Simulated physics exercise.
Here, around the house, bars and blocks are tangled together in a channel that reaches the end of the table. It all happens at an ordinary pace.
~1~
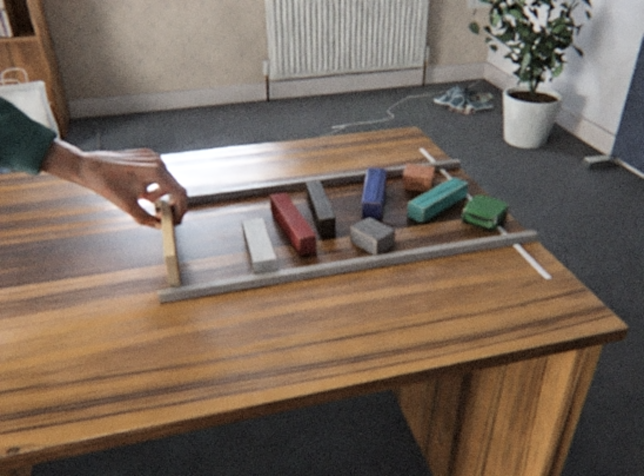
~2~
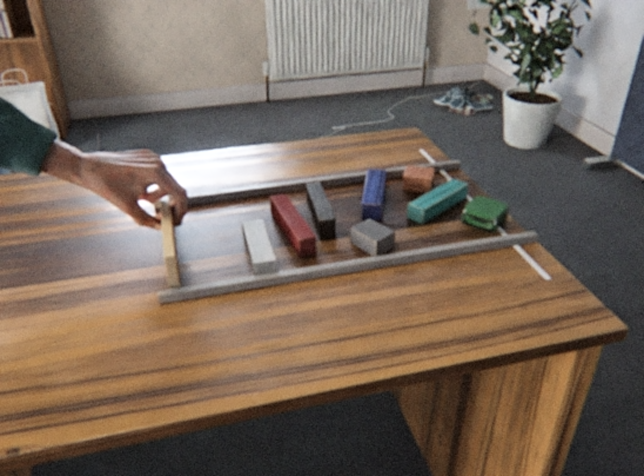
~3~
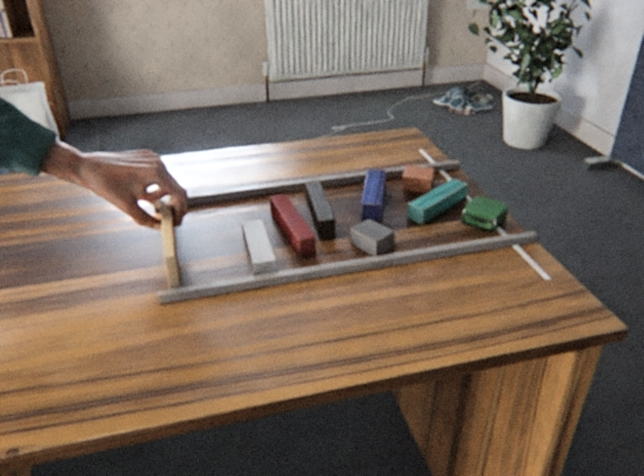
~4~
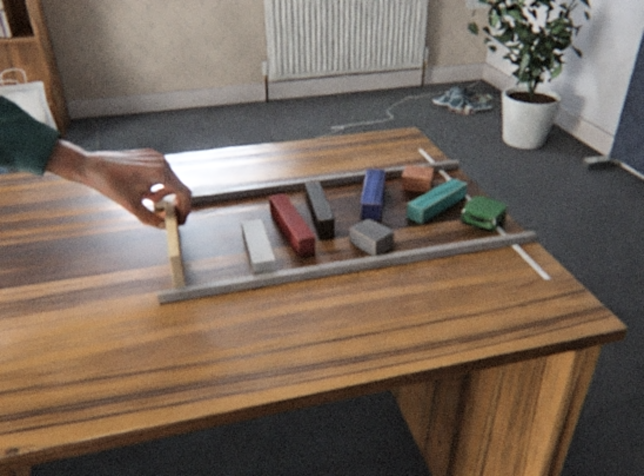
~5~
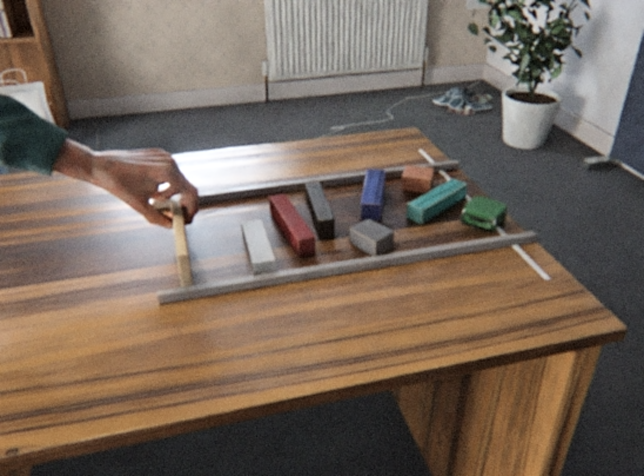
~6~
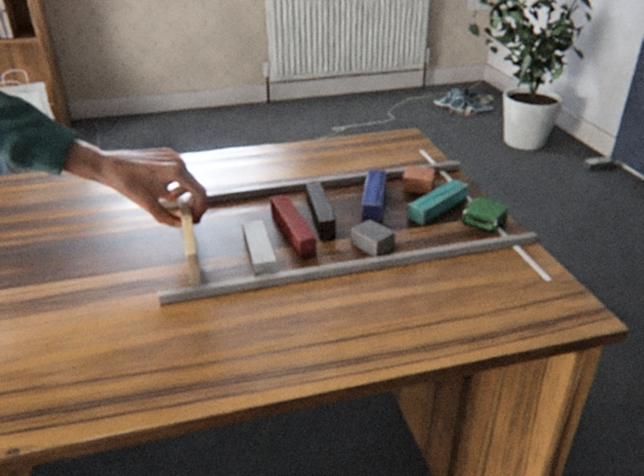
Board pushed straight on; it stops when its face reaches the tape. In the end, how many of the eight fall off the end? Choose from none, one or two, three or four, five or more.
Final count: Five or more.
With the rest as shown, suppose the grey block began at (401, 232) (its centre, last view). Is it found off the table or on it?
In that case it goes down.
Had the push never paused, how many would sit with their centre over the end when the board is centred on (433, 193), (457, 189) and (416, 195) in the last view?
The numbers past the end are 2, 4 and 1.
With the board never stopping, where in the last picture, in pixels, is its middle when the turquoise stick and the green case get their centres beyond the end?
(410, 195) and (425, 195), more or less.
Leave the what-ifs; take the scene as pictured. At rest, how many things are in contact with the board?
It is in contact with 1.
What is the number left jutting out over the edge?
The total comes out at 0.
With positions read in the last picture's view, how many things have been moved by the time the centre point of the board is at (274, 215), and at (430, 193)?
At that stage 2; at the next, 8.
Soon after, none off yet; green case at rest near (485, 215); turquoise stick at rest near (439, 201); orange block at rest near (419, 180).
Then, none off yet; green case at rest near (485, 215); turquoise stick moving near (448, 201); orange block moving near (422, 179).
Further on, one off so far; green case moved about its own width near (520, 211); turquoise stick on its side near (496, 221); orange block moved well along near (465, 171).
At rest, the number that fall off is five or more; fallen, red stick, black bar, grey block, blue stick, orange block, turquoise stick and green case.
